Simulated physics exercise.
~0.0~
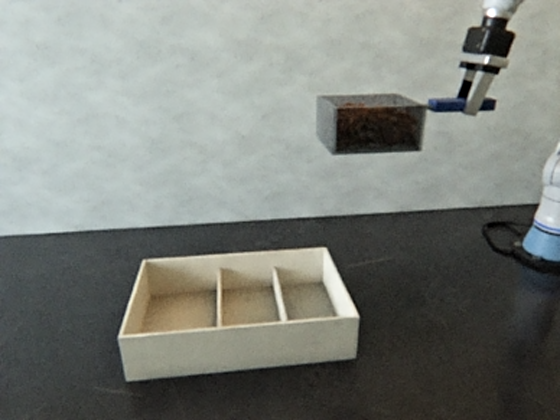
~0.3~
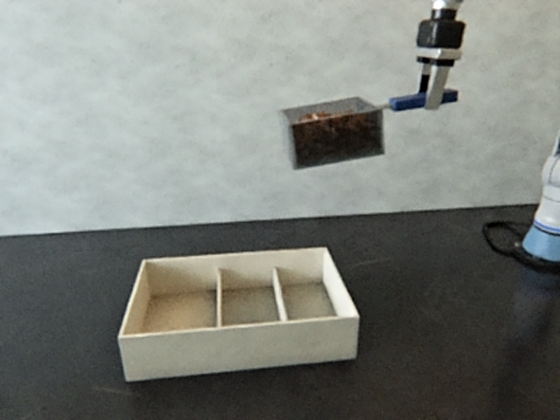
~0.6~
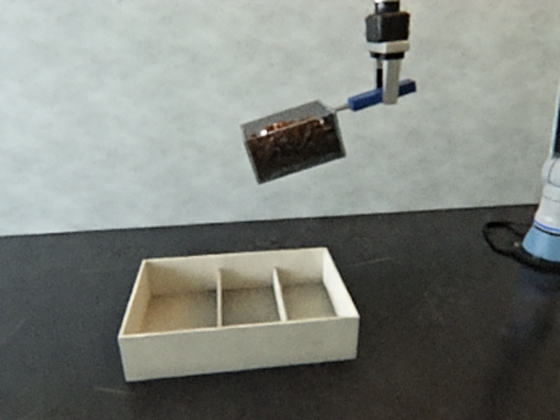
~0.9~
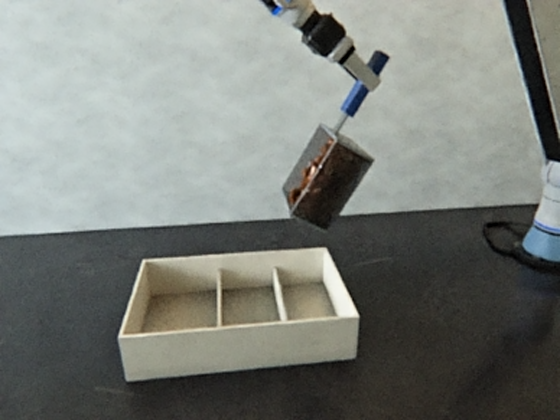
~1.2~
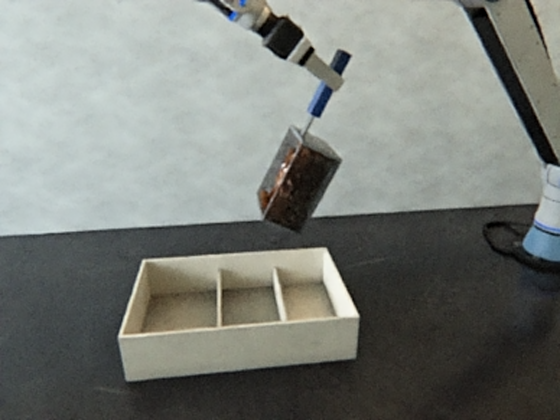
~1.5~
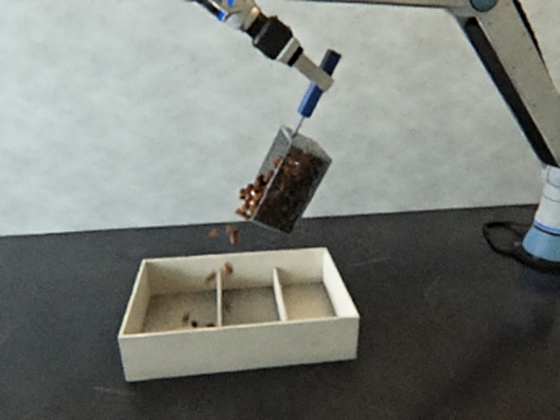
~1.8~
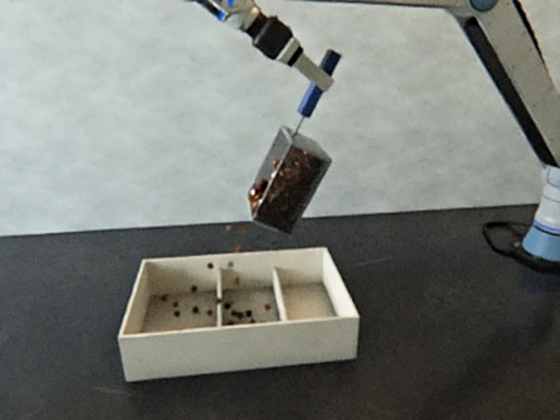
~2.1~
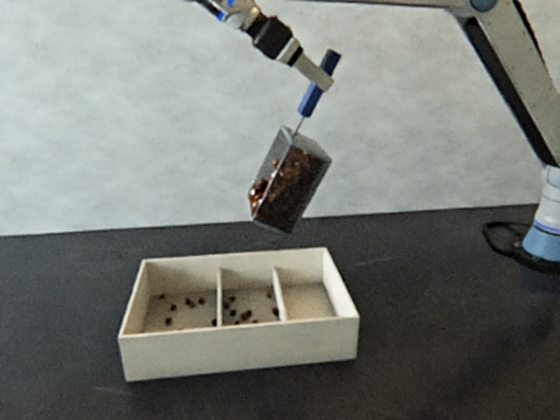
On a dark tabletop, a robot arm carrying a clear box of brown pellets leftward, tipping it and scattering some into a divided tray.
